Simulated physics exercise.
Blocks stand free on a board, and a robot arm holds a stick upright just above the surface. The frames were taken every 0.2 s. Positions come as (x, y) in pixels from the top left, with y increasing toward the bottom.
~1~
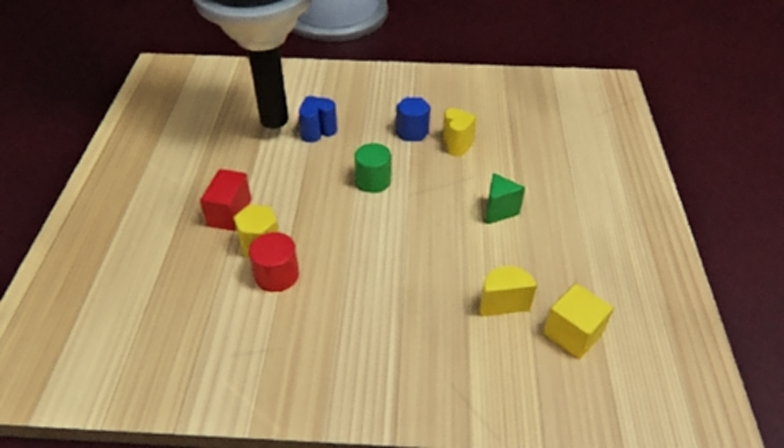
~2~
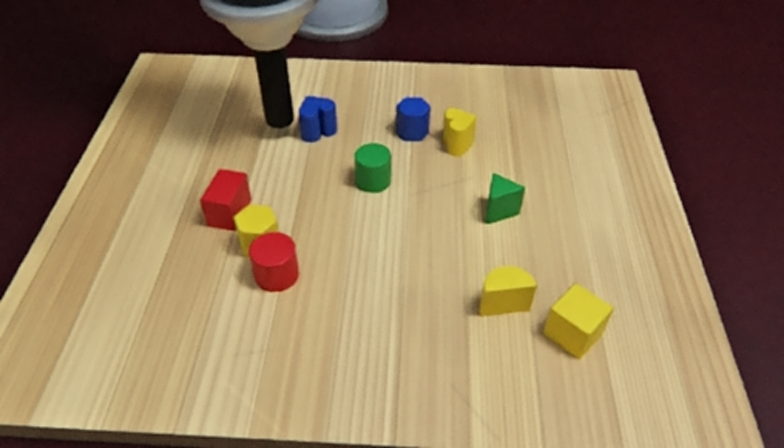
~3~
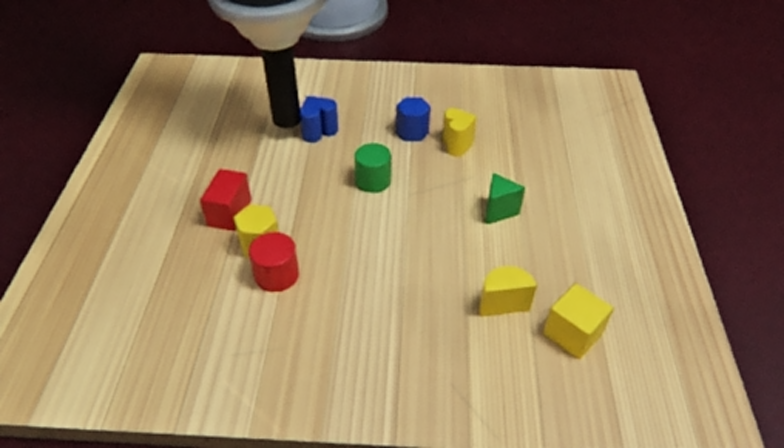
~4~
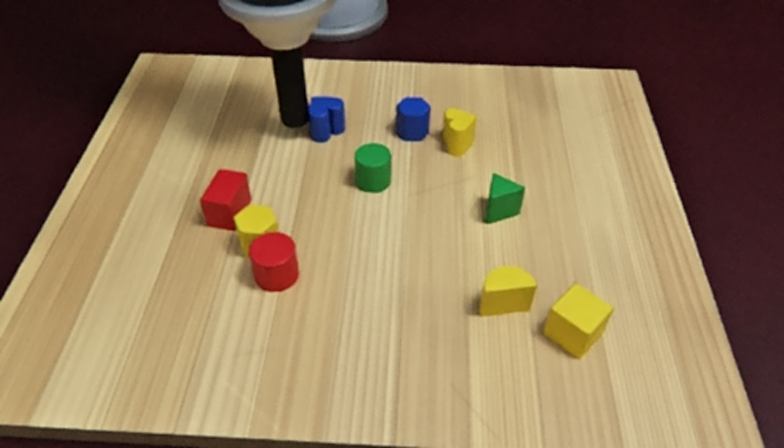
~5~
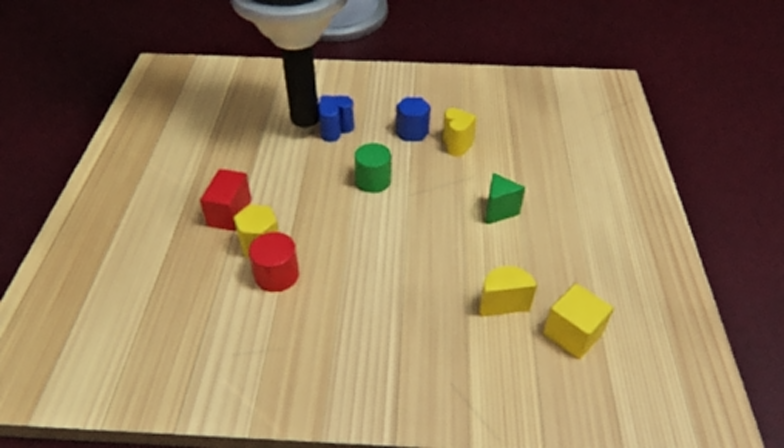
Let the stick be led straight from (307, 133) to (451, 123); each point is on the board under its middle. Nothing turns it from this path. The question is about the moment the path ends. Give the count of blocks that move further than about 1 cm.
At least three of them.
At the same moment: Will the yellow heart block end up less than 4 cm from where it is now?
Final answer: Yes.
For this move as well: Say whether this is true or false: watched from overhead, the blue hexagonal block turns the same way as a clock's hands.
Verdict: True.
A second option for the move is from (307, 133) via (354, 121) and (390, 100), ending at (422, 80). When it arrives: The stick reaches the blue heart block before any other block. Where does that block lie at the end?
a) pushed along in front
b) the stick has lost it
My answer is option b.
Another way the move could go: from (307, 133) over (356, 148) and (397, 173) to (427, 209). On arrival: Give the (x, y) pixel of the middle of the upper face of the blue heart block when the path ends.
The middle of its top is at (367, 104).
The first path, step by step. One third of the way, stick (356, 116); blue heart block (383, 96), turned 20° anticlockwise.
Two thirds of the way, stick (405, 112); blue heart block (430, 90), turned 25° anticlockwise; blue hexagonal block (452, 105); yellow heart block (472, 121), turned 40° clockwise.
At the end, stick (452, 109); blue heart block (460, 80), turned 80° anticlockwise; green round block not moved; blue hexagonal block (481, 104), turned 55° clockwise; yellow heart block (480, 124), turned 80° clockwise.
